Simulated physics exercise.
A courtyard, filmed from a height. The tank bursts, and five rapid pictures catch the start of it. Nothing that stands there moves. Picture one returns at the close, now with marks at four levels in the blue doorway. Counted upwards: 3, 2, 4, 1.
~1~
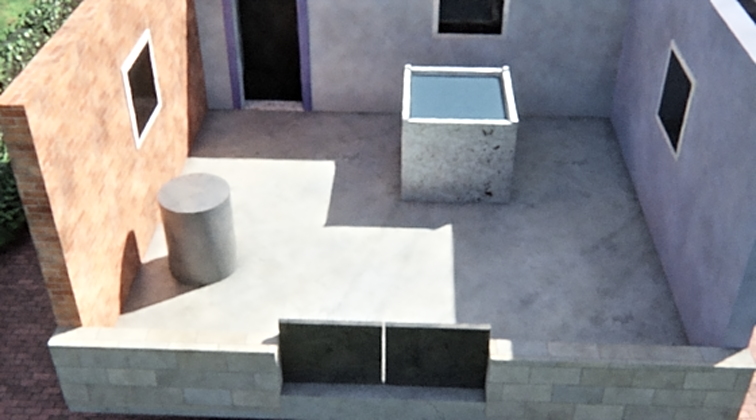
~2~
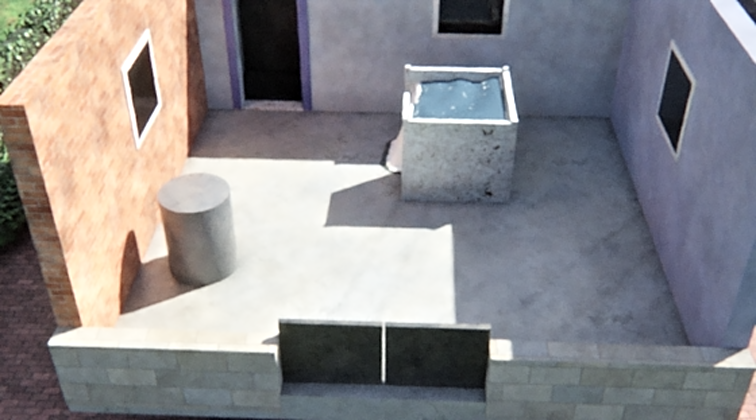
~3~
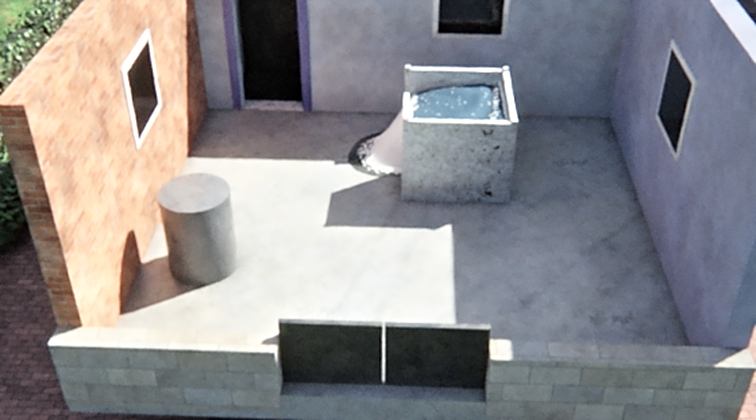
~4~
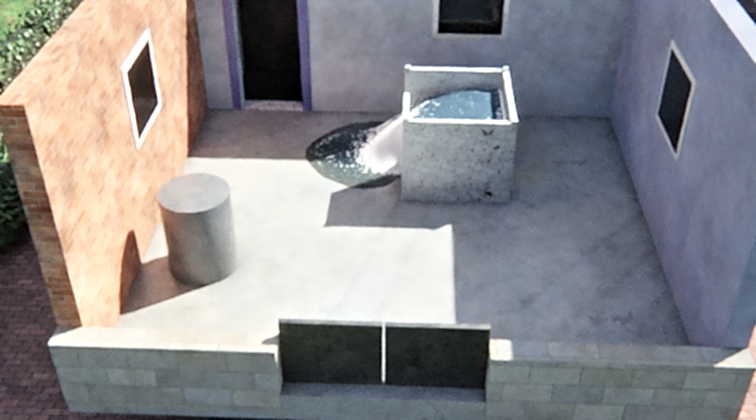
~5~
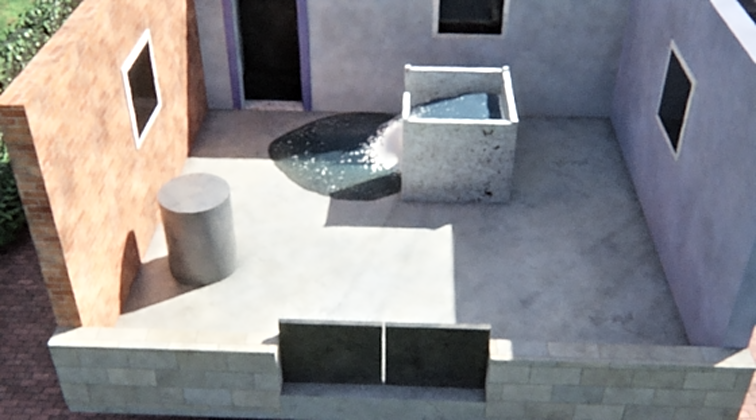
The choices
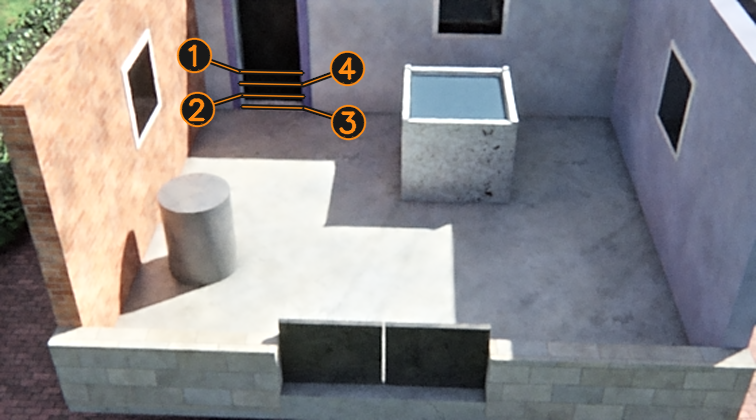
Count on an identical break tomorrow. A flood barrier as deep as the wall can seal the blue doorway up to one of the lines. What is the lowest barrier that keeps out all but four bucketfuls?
The limit is 2.
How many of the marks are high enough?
Three of the four.
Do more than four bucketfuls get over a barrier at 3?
Yes, that goes wrong.
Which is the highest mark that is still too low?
3 it is.
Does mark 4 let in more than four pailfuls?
No, not at all.
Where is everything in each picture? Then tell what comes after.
In the first picture, water in the tank at rest, its middle at (458, 100); foot of the blue doorway at (273, 110); shut gate at (384, 333).
In the second picture, front seen at (393, 169), 1 % of the ground wet.
In the third picture, front seen at (356, 163), 2 % of the ground wet.
In the fourth picture, front seen at (313, 148), 6 % of the ground wet.
In the fifth picture, front seen at (279, 142), 11 % of the ground wet.
On the marked copy, 1 at (270, 72); 2 at (272, 95); 3 at (273, 107); 4 at (271, 84); from the bottom up 3, 2, 4, 1.
If 1 is chosen, nothing gets over.
If 2 is chosen, a bucket or two gets in.
If 3 is chosen, some 25 bucketfuls get in.
If 4 is chosen, nothing gets over.
